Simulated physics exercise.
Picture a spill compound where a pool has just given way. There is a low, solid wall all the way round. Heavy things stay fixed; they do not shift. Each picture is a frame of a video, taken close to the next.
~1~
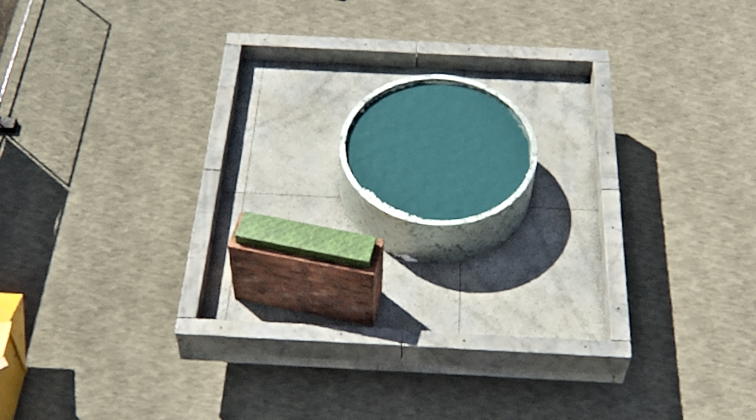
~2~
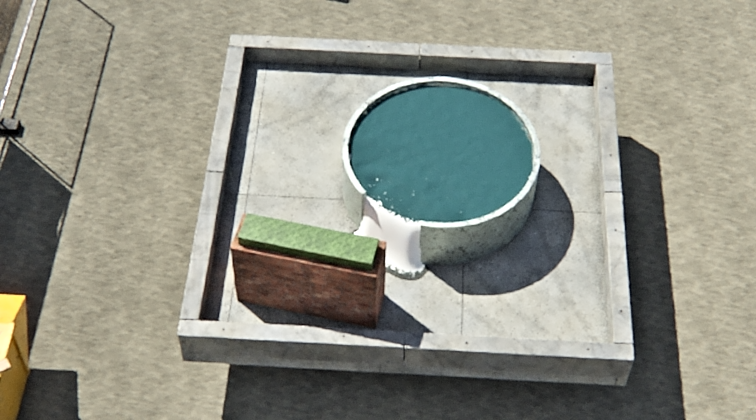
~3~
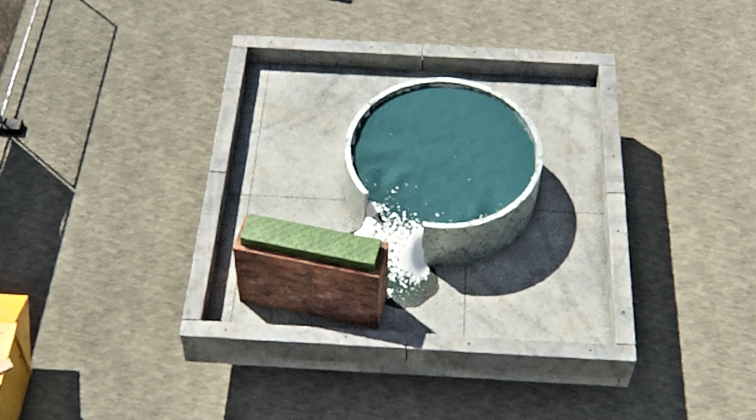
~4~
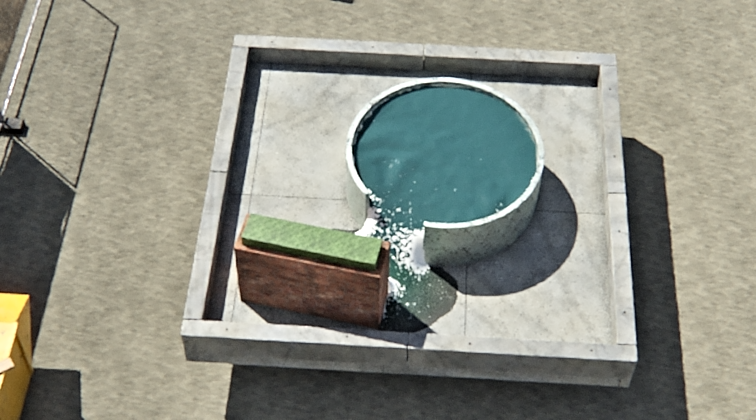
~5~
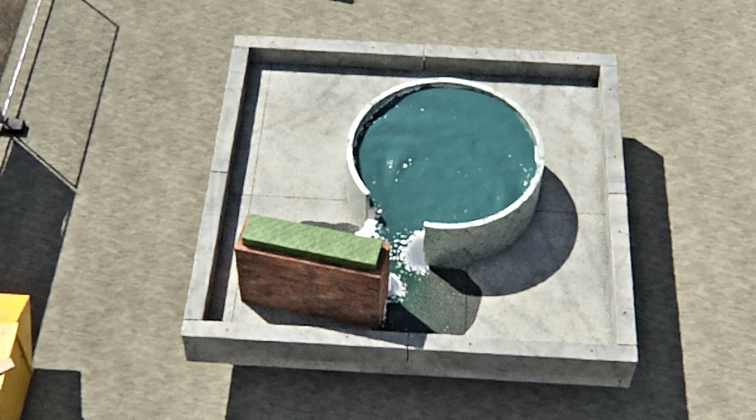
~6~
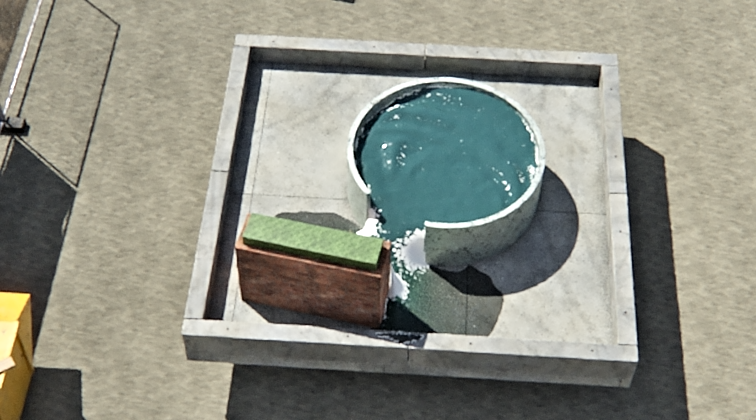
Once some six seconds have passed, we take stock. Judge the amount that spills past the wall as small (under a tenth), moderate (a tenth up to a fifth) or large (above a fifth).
It is small.
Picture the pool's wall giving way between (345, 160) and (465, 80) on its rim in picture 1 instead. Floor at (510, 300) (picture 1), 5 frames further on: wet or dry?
There: Not flooded.
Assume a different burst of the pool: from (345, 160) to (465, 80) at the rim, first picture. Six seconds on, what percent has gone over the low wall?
Close to 14 per cent, I reckon.
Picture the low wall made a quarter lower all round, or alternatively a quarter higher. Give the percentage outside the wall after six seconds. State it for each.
Near 6 and 0 in a hundred.
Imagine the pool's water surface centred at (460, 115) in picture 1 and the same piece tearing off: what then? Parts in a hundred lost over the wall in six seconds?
About 0 per cent.
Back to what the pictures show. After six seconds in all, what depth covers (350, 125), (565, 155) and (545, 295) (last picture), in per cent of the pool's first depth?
Respectively 12, 30 and 8 per cent.
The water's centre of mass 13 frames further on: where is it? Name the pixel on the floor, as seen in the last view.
I'd say around (407, 213).
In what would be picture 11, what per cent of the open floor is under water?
Around 30 percent.
A moment on, water covers 15 % of the floor; the low wall has let 0 % over.
Next, water covers 25 % of the floor; the low wall has let 0 % over.
Then, water covers 45 % of the floor; the low wall has let 1 % over.
Later, water covers 70 % of the floor; the low wall has let 1 % over.
In the end, water covers 75 % of the floor; the low wall has let 1 % over.
